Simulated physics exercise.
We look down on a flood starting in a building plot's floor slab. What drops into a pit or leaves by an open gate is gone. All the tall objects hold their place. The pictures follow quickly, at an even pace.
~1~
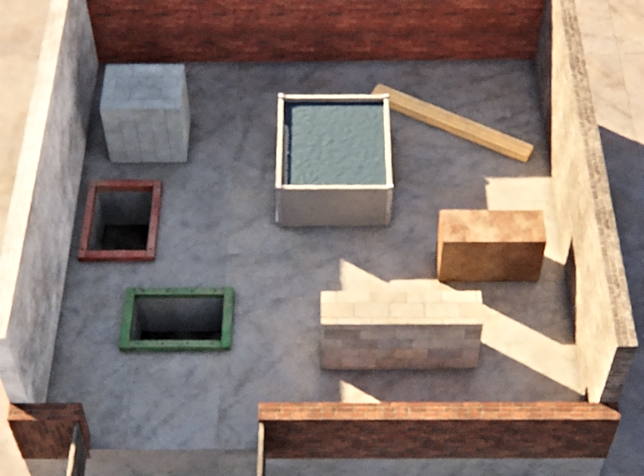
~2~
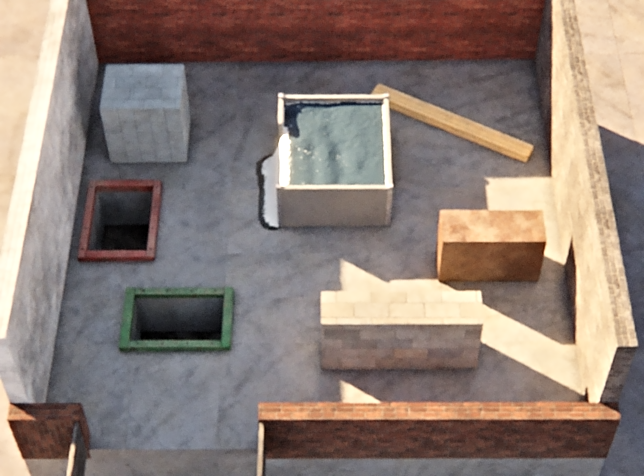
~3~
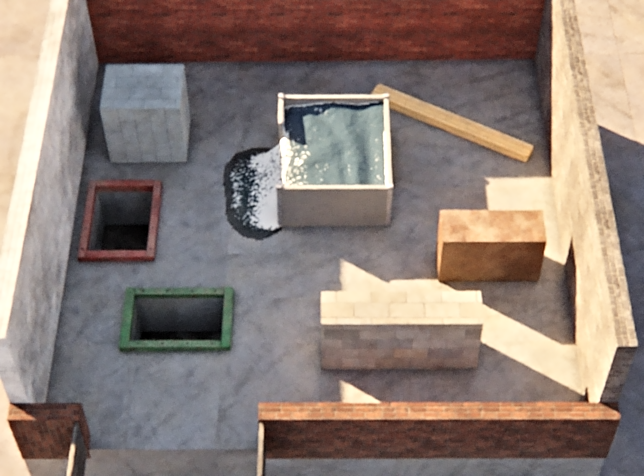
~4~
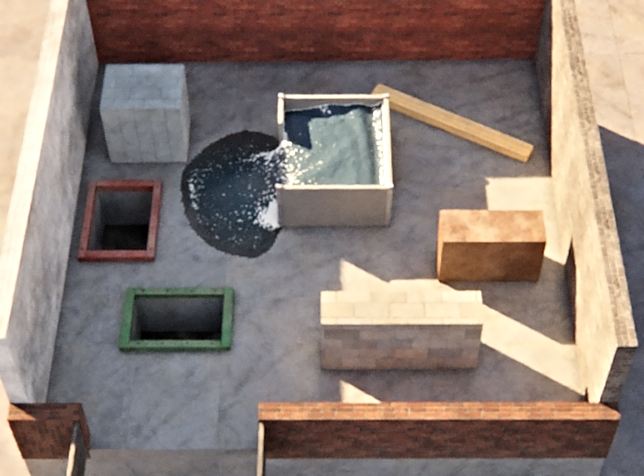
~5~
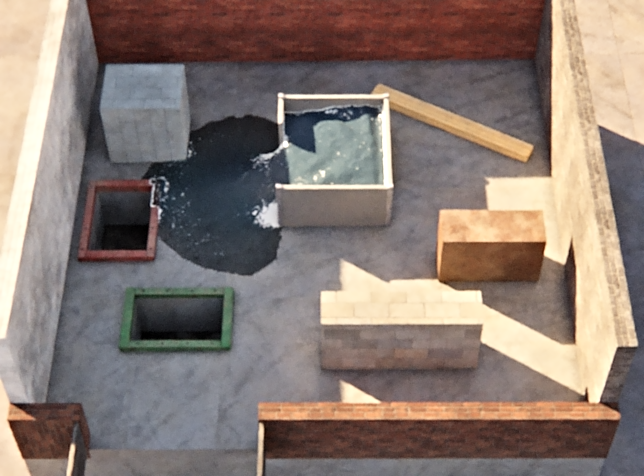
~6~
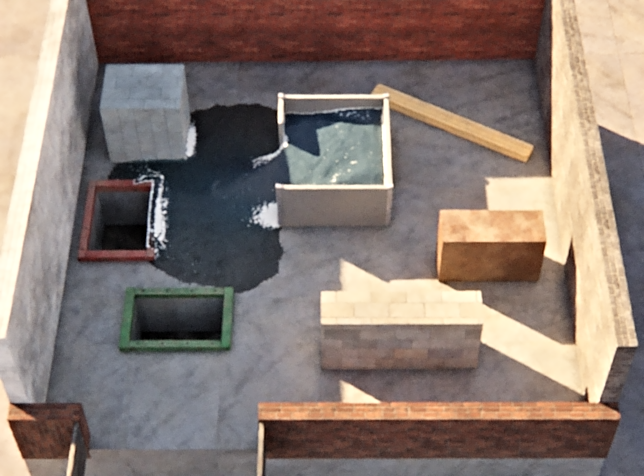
Water bursts from the left side of the tank and spreads left to the red-rimmed pit.
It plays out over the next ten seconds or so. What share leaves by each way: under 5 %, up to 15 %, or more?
One by one: The gate takes from 5 to 15 %; the red pit takes above 15 %; the green pit takes not even 5 %.
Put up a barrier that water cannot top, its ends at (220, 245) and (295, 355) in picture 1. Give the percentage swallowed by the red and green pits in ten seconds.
Per cent: Red 30, green 2.
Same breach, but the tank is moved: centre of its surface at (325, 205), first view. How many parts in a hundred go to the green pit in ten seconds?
Parts in a hundred: Green 12.
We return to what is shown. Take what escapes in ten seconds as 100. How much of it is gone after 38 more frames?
Close to 90 %.
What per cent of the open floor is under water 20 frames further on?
About 35 per cent.
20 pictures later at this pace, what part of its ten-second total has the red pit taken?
About 95 per cent.
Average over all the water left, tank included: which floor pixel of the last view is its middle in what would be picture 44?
Roughly at (216, 199).
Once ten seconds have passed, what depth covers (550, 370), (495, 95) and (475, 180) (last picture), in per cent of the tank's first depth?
About 0, 2 and 2 per cent.
A moment on, water covers 20 % of the floor; the gate 0 %, the red pit 11 %, the green pit 0 %.
Next, water covers 25 % of the floor; the gate 0 %, the red pit 20 %, the green pit 1 %.
Then, water covers 35 % of the floor; the gate 1 %, the red pit 26 %, the green pit 2 %.
Later, water covers 50 % of the floor; the gate 6 %, the red pit 27 %, the green pit 3 %.
In the end, water covers 75 % of the floor; the gate 10 %, the red pit 27 %, the green pit 3 %.
